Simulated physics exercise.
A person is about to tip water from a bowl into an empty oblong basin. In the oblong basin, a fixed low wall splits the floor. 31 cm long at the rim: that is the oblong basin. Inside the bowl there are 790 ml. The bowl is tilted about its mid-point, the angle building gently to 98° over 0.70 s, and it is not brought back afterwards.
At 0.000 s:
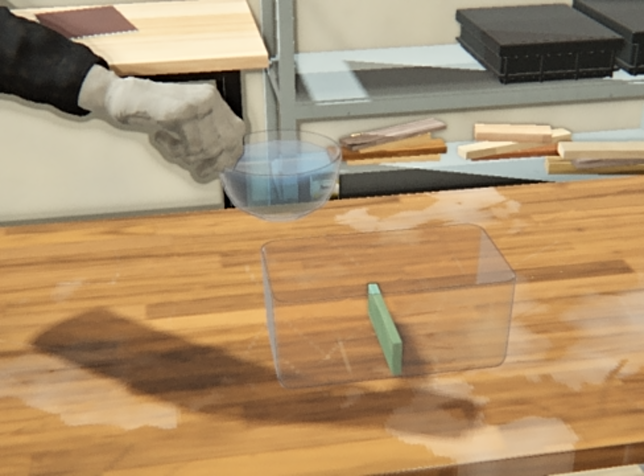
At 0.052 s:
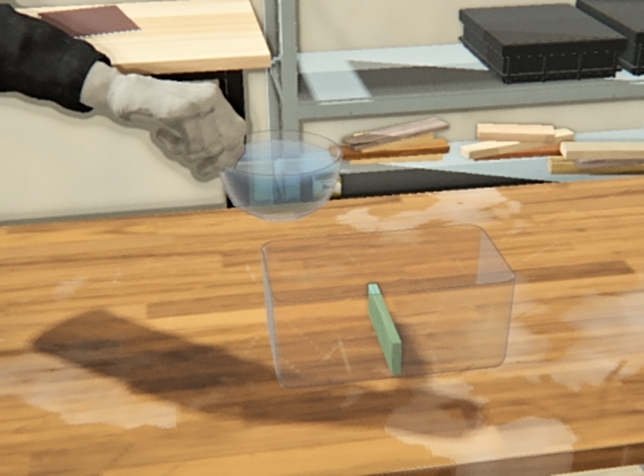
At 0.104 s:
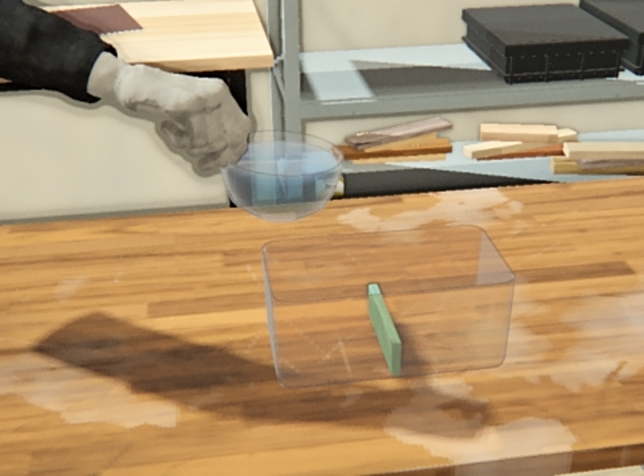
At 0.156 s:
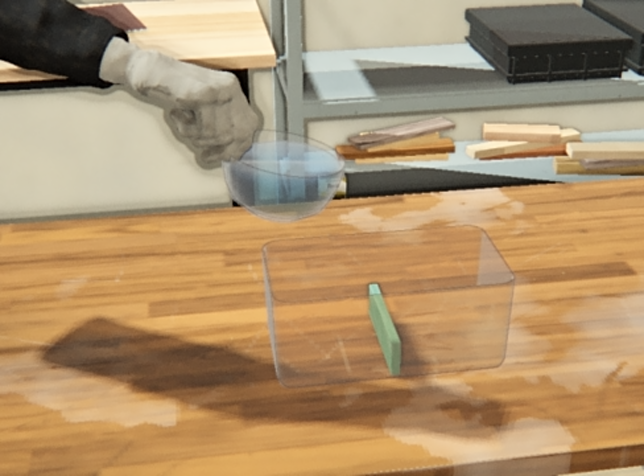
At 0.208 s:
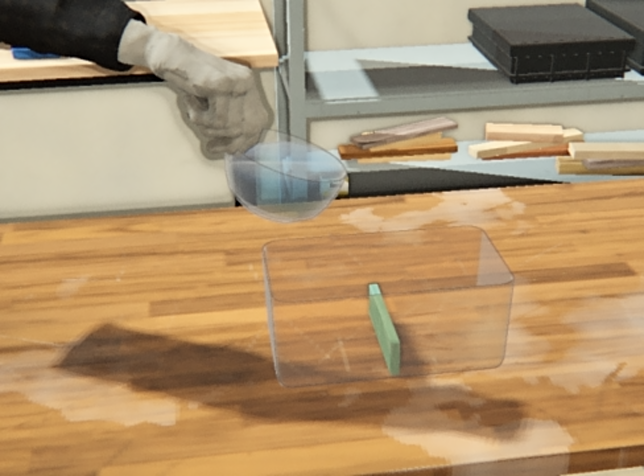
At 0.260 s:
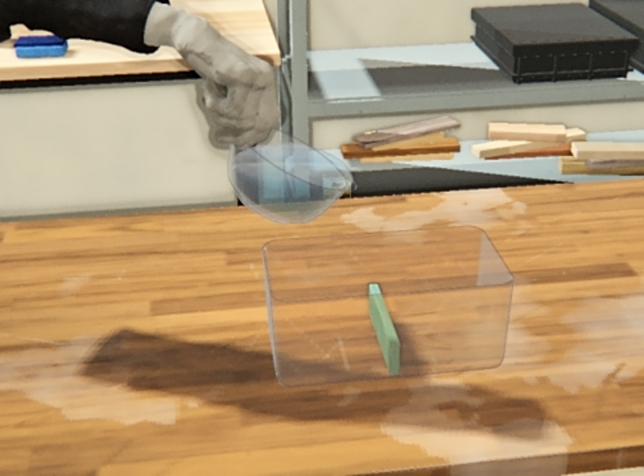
We see a gloved hand holding a clear bowl of bluish water above an empty transparent oblong basin with a green upright piece inside; the bowl starts almost level, then gradually tilts down to the right as the hand turns.
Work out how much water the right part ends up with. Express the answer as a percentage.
I would put it at 53 per cent.
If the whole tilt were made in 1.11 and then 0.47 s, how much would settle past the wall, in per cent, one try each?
Try 1: 65 %; try 2: 40 %.
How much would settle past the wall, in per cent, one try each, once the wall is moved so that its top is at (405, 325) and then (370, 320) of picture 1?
It comes to 30 per cent, and then 70 per cent.
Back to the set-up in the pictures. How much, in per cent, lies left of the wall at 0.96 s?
About 46 percent.
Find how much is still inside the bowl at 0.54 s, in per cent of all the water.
24 %.
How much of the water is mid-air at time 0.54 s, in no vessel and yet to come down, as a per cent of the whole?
Around 36 percent.
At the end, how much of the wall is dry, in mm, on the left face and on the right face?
I'd say some 34 mm on the left and some 32 mm on the right.
By 0.54 s the tilt is 86° and 24 per cent is still to pour, 9 is left of the wall and 31 right of it.
By 0.75 s the tilt is 98° and 3 per cent is still to pour, 39 is left of the wall and 54 right of it.
By 0.96 s the tilt is 98° and 0 per cent is still to pour, 46 is left of the wall and 53 right of it.
By 1.20 s the tilt is 98° and 0 per cent is still to pour, 46 is left of the wall and 53 right of it.
At rest 46 per cent lies left of the wall, 53 right of it and 1 outside.
